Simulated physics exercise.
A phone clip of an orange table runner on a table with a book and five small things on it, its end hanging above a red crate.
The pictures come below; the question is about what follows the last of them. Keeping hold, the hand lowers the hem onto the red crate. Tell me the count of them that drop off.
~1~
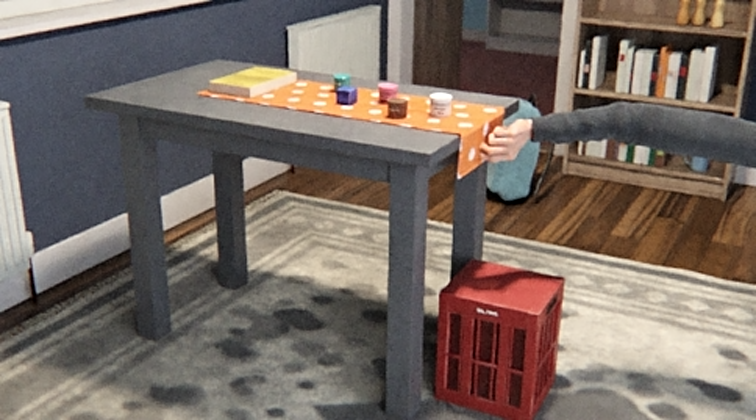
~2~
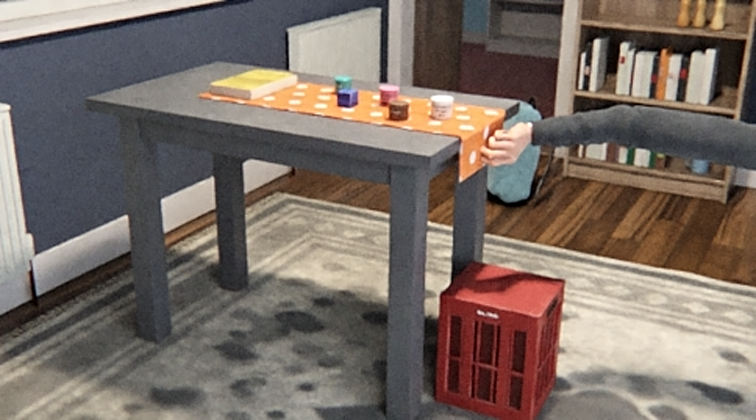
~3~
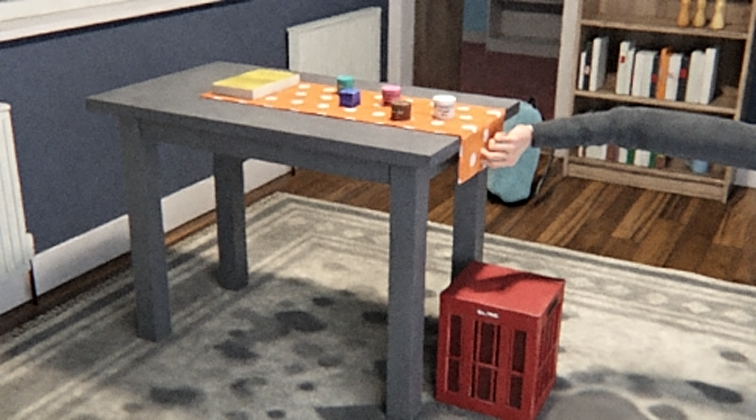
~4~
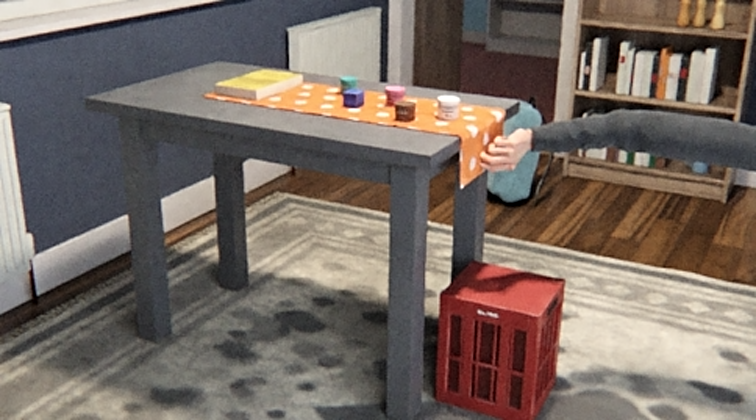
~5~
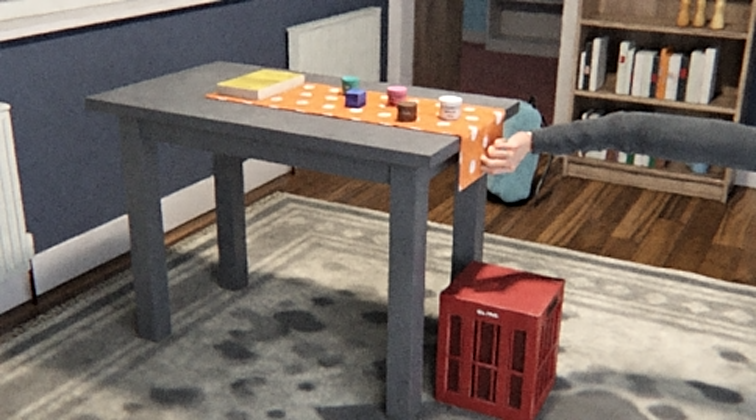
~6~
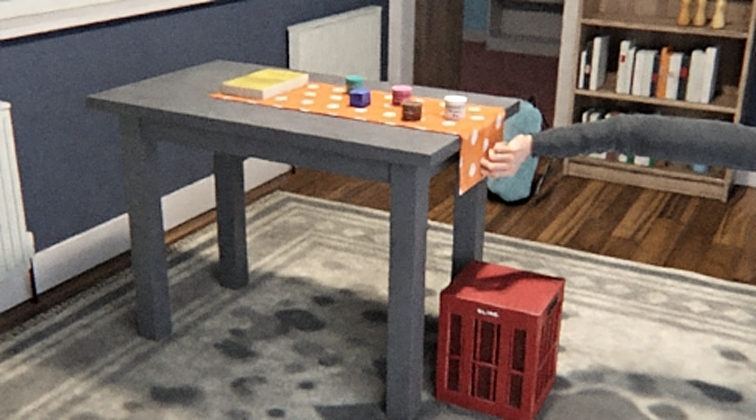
I expect three of them not to stay on top.
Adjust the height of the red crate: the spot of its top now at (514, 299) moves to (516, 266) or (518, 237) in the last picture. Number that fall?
The count comes out 2 and 1.
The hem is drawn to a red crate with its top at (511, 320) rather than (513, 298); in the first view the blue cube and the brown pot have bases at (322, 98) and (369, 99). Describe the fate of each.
Result: Blue cube still there, brown pot gone.
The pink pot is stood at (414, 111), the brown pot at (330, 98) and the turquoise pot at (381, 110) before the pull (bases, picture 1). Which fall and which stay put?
The pink pot will end up down, the brown pot will stay where it is, and the turquoise pot will end up down.
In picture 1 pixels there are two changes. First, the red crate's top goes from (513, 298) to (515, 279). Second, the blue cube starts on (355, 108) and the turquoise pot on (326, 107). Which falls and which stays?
The blue cube stays aboard, and the turquoise pot stays aboard.
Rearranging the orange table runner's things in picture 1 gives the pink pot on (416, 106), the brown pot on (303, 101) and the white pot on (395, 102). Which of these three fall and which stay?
So, the pink pot ends up down, the brown pot makes it through, the white pot ends up down.
A little later, hem near (480, 238); white pot gone.
Next, hem on the crate; white pot and brown pot gone.
When it is over, hem on the crate; white pot, brown pot and pink pot gone. The count of fallen things is three.
